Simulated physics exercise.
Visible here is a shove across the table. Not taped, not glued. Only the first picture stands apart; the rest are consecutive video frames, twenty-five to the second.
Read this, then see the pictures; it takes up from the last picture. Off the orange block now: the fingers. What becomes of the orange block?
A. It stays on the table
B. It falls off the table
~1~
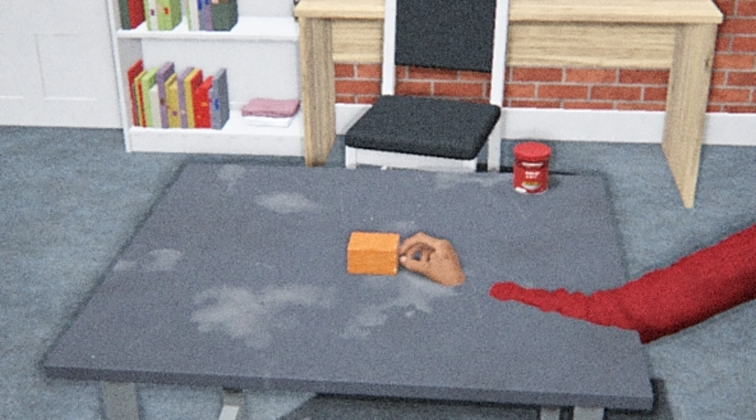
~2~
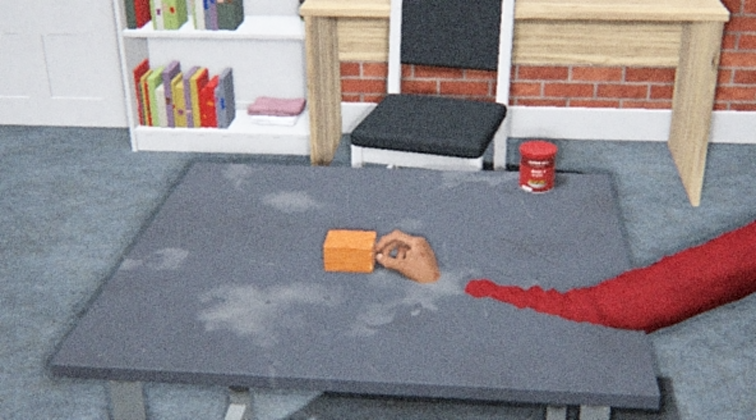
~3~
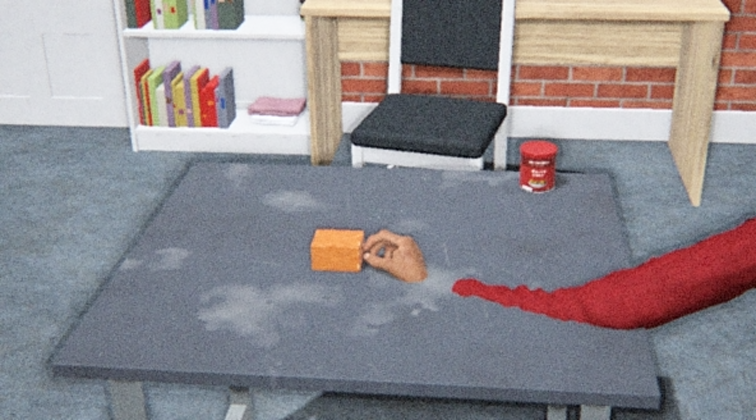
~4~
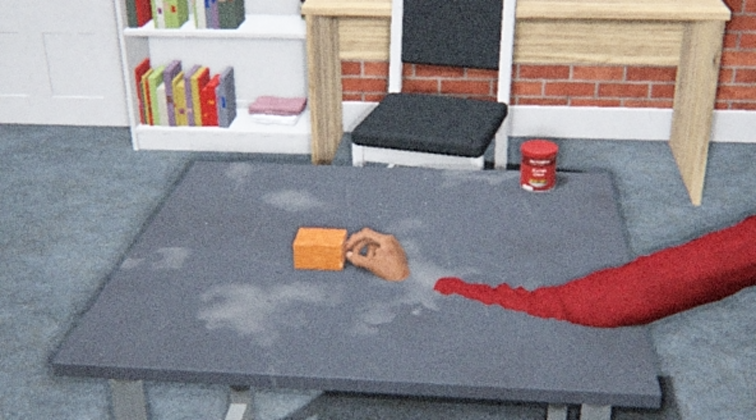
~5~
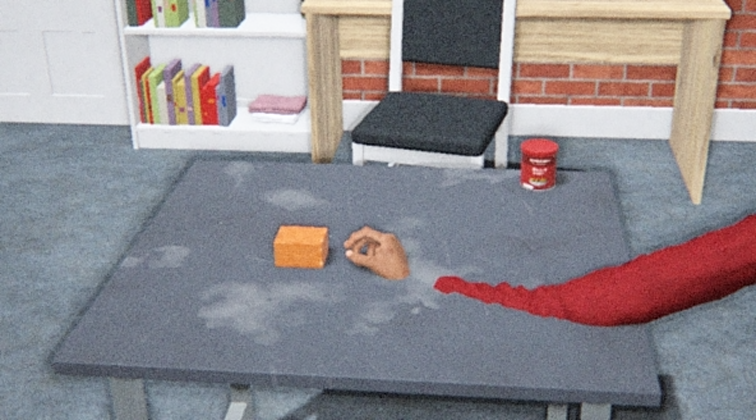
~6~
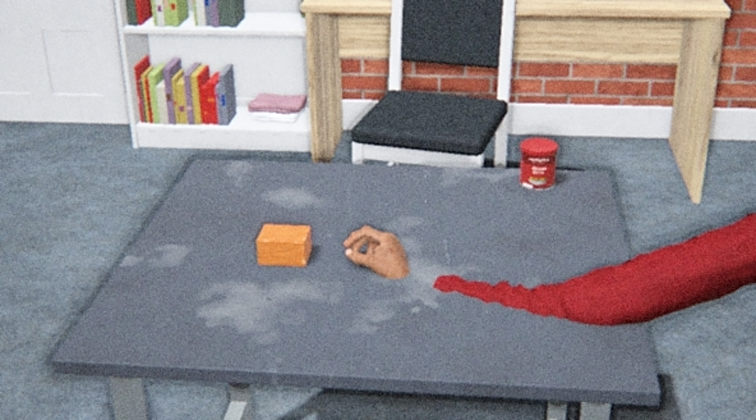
A.
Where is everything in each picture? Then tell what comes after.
Under the hand; orange block (374, 254), in the first frame.
Under the hand; orange block (350, 251), in the second frame.
Under the hand; orange block (338, 251), in the third frame.
Orange block (321, 249), in the fourth frame.
Orange block (302, 247) shifted a little, in the fifth frame.
Orange block (285, 246) shifted about its own width, in the sixth frame.
Then, 0.10 s on from there, orange block shifted about its own width near (254, 244).
Then, 0.20 s on from there, orange block shifted well along near (237, 244).
Then, 0.30 s on from there, orange block resting near (235, 245).
In the end, moved from the start, orange block. At the end, from the last picture's camera, orange block near (235, 244).
